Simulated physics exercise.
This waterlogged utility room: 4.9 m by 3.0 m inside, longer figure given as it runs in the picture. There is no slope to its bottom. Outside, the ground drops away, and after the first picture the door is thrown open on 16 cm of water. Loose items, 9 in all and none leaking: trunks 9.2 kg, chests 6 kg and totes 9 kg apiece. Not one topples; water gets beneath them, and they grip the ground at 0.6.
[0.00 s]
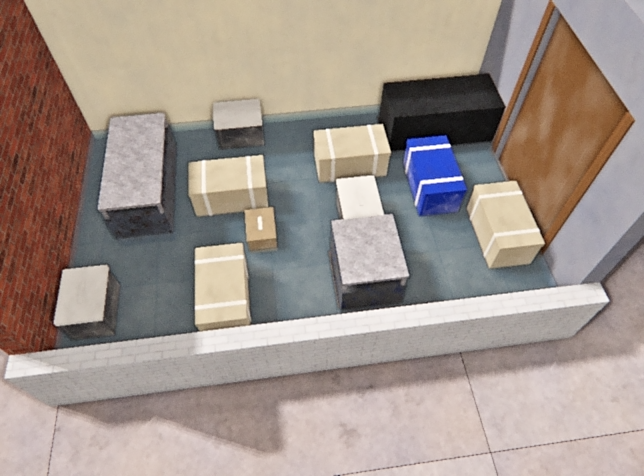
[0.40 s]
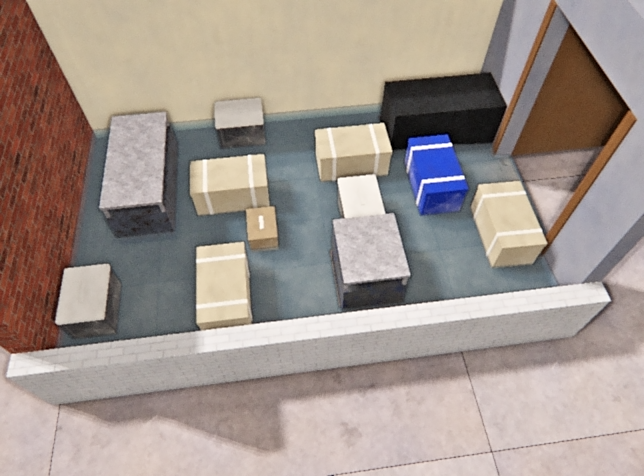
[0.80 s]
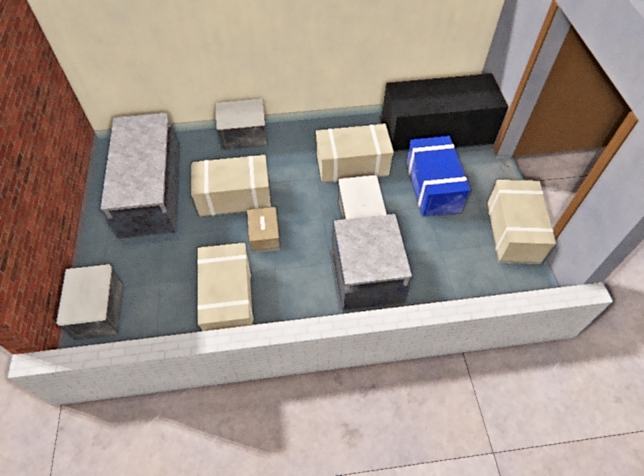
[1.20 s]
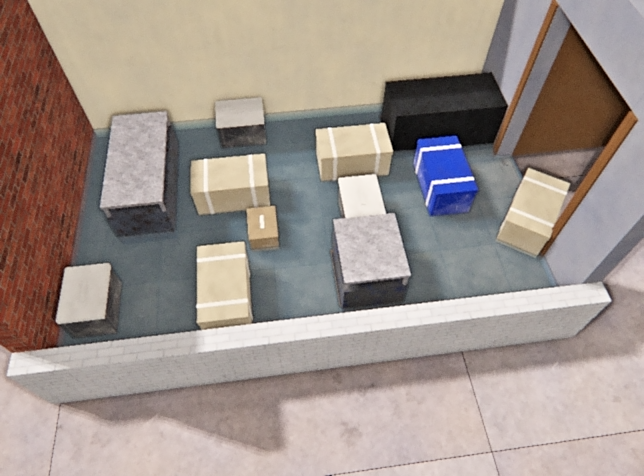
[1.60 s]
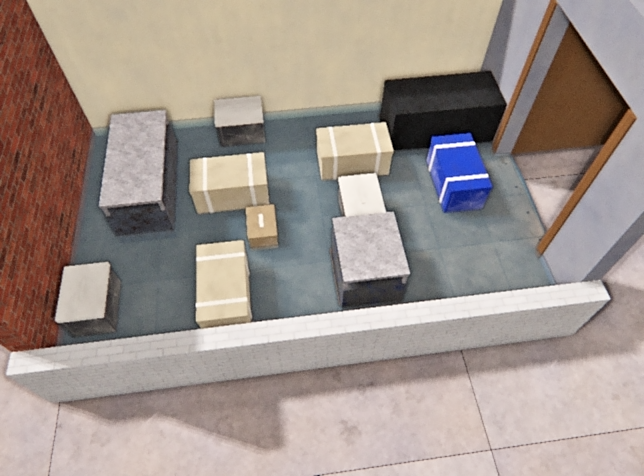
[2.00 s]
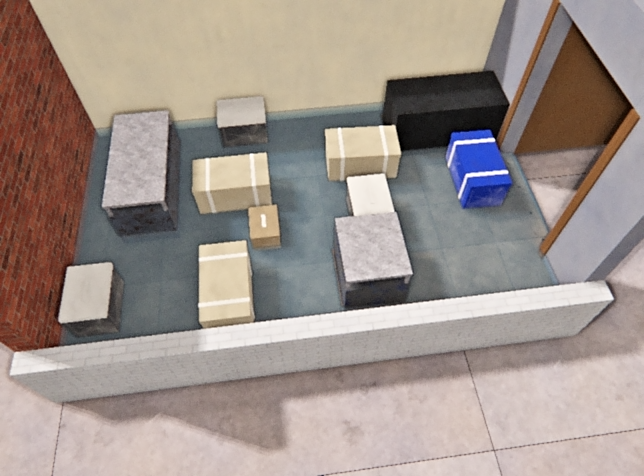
The door opens, a tan box drifts out through it, and a blue trunk drifts right.
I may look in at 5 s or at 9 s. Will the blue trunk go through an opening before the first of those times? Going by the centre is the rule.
Yes.
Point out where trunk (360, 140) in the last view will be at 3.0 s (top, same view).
About (386, 152), give or take.
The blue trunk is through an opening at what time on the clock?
Close to 3.0 s, I'd say.
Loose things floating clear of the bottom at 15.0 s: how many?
Total: 3.
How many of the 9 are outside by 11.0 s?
I count 5 by that time.
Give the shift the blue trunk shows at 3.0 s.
About 100 cm out of place.
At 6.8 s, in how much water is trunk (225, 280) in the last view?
About 12 cm.
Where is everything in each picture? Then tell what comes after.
The first picture shows the blue trunk at (436, 164), afloat; about 2020 L in view; 0 of 9 have shifted.
The second picture shows the blue trunk at (437, 163) floats; 16 cm deep round most things; 0 of 9 have shifted.
The third picture shows the blue trunk at (439, 164) floats; 16 cm deep round most things; 1 of 9 have shifted.
The fourth picture shows the blue trunk at (447, 164) floats, 10 cm from its start; about 1930 L in view; 2 of 9 have shifted.
The fifth picture shows the blue trunk at (461, 161) floats, 28 cm from its start; about 1900 L in view; 2 of 9 have shifted.
The sixth picture shows the blue trunk at (481, 157), afloat, 49 cm from its start; 16 cm deep round most things; 4 of 9 have shifted.
After 3.0 s the blue trunk is near (530, 156), 1.0 m from its start, afloat; 1 of 9 are out; 8 afloat.
After 6.8 s the blue trunk has gone out (at 3.1 s); 4 of 9 are out; 5 afloat.
After 11.0 s the blue trunk has gone out (at 3.1 s); 5 of 9 are out; 4 afloat.
After 15.0 s the blue trunk has gone out (at 3.1 s); 6 of 9 are out; 3 afloat.
